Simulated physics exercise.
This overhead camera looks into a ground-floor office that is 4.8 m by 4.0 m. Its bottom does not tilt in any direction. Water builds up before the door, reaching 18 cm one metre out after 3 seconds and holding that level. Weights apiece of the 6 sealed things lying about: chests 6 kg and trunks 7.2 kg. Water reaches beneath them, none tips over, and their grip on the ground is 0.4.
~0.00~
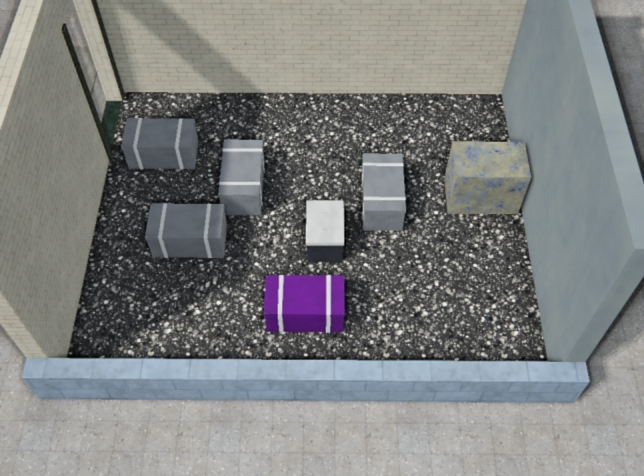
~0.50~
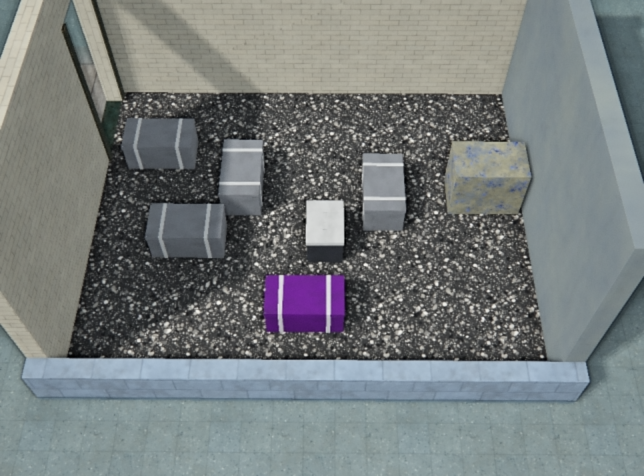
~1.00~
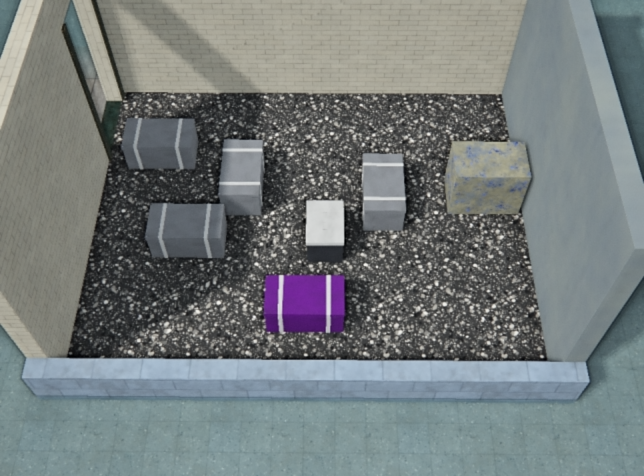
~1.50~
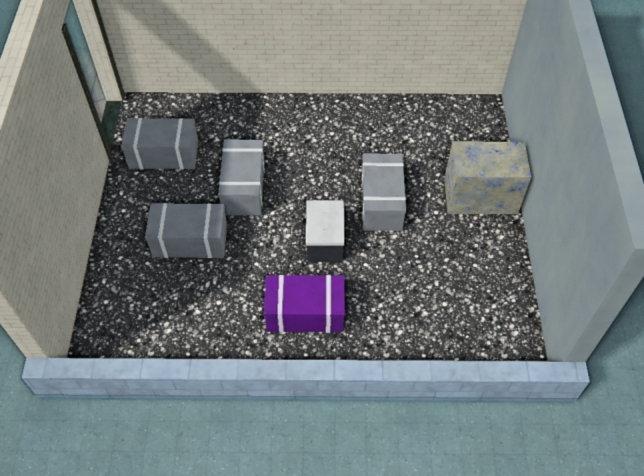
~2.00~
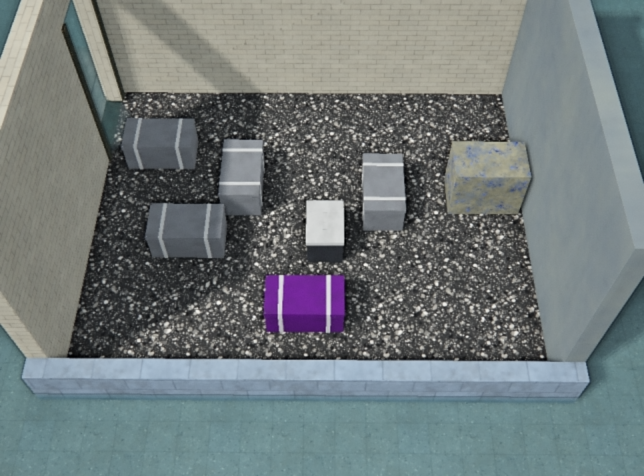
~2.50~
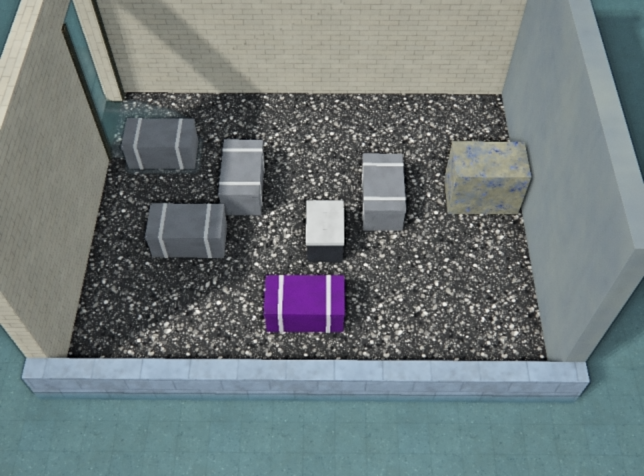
Water spreads outside a walled room and starts entering the left doorway while the boxes stay still.
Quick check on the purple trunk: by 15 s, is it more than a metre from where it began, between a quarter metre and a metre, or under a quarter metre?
It will be swept well away.
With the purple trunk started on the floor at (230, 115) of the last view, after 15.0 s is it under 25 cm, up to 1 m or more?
Answer: It covers a big distance.
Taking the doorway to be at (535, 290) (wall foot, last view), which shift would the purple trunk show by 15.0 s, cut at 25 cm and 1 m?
In that case the purple trunk goes a long way.
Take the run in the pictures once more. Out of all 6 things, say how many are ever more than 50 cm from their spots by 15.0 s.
5.
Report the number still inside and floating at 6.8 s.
The count is 2.
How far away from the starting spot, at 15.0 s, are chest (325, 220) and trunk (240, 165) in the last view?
In that order: 200 cm, 150 cm.
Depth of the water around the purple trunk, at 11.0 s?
Around 2 cm.
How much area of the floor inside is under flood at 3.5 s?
Wet area: Approx. 3.0 m2.
After 3.5 s the purple trunk is near (305, 295), 0.0 m from its start, aground; 0 afloat.
After 6.8 s the purple trunk is near (305, 295), 0.0 m from its start, aground; 2 afloat.
After 11.0 s the purple trunk is near (305, 295), 0.0 m from its start, aground; 3 afloat.
After 15.0 s the purple trunk is near (112, 298), 1.9 m from its start, afloat; 6 afloat.
